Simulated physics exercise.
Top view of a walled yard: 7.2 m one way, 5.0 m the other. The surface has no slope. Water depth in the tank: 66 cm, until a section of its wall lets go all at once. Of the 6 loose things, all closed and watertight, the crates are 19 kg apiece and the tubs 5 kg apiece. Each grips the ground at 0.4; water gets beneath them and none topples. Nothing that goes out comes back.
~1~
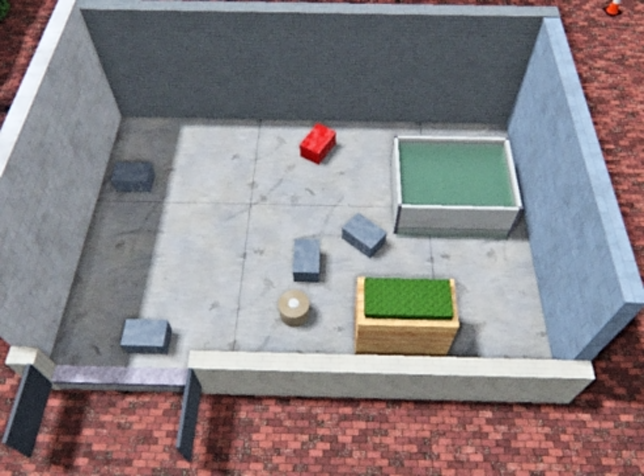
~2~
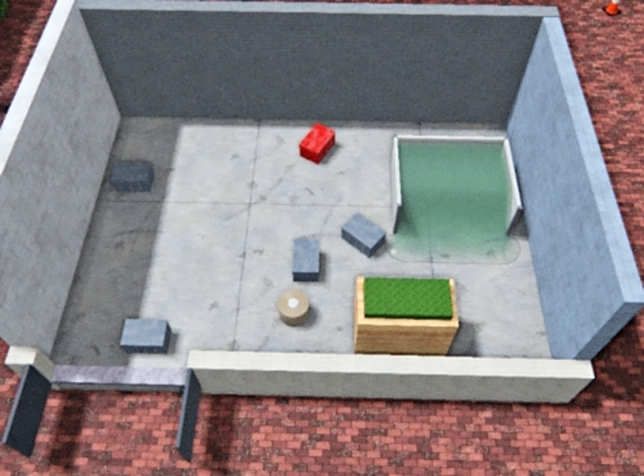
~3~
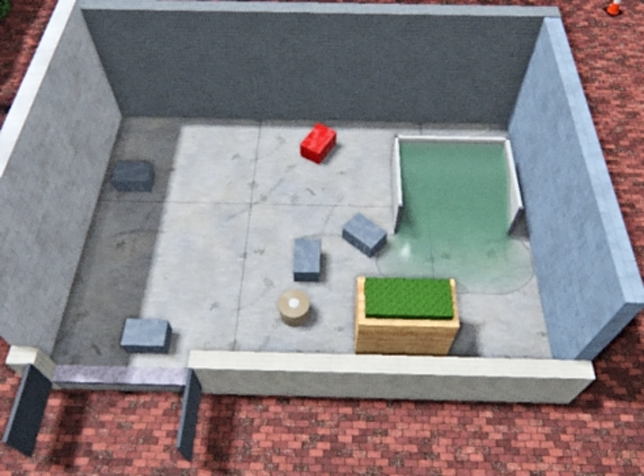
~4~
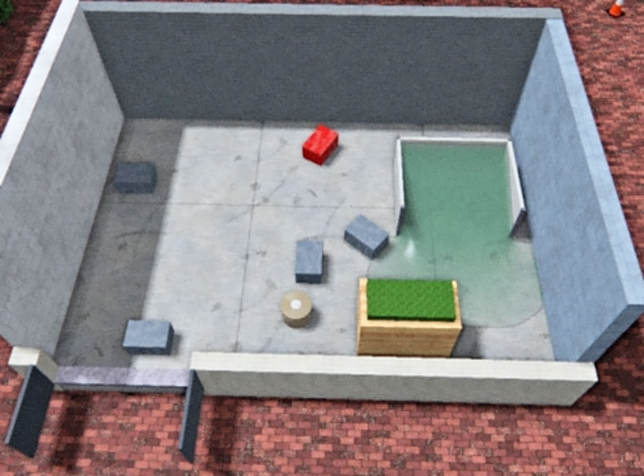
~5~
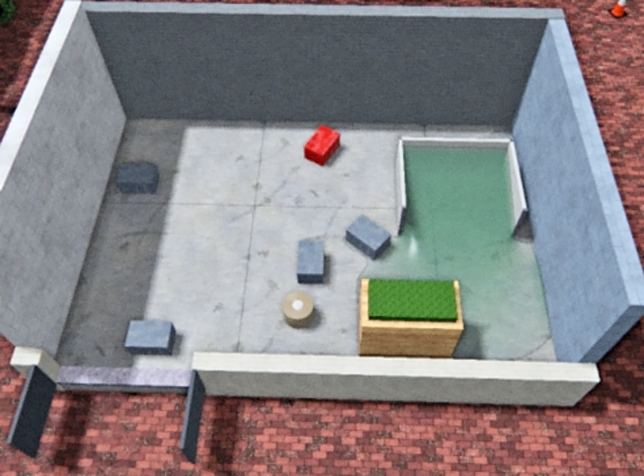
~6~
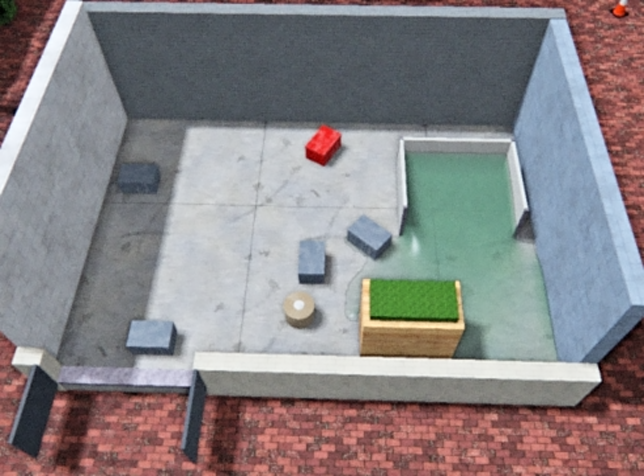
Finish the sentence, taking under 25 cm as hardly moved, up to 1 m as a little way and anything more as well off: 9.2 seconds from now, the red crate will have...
The red crate will have hardly moved.
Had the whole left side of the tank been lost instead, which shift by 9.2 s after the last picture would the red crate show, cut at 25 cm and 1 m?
The red crate is swept away.
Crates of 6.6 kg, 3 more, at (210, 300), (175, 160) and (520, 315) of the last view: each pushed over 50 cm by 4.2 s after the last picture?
Beyond it, within it, beyond it.
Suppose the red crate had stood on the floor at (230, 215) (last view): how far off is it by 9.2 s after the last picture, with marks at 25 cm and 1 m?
Well, it rests almost unmoved.
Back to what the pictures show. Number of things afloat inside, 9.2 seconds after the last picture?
At that time, 1.
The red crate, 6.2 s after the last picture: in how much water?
About 3 cm.
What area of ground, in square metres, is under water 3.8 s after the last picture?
My estimate is roughly 27 m2.
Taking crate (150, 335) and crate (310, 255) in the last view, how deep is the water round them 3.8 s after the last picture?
About 7 and 4 cm.
Then, 1.2 s after the last picture the red crate is near (323, 140), 0.0 m from its start, aground; 0 of 6 are out; 0 afloat.
Then, 3.8 s after the last picture the red crate is near (323, 140), 0.0 m from its start, aground; 0 of 6 are out; 1 afloat.
Then, 6.2 s after the last picture the red crate is near (323, 140), 0.0 m from its start, aground; 0 of 6 are out; 1 afloat.
Then, 9.2 s after the last picture the red crate is near (323, 140), 0.0 m from its start, aground; 0 of 6 are out; 1 afloat.
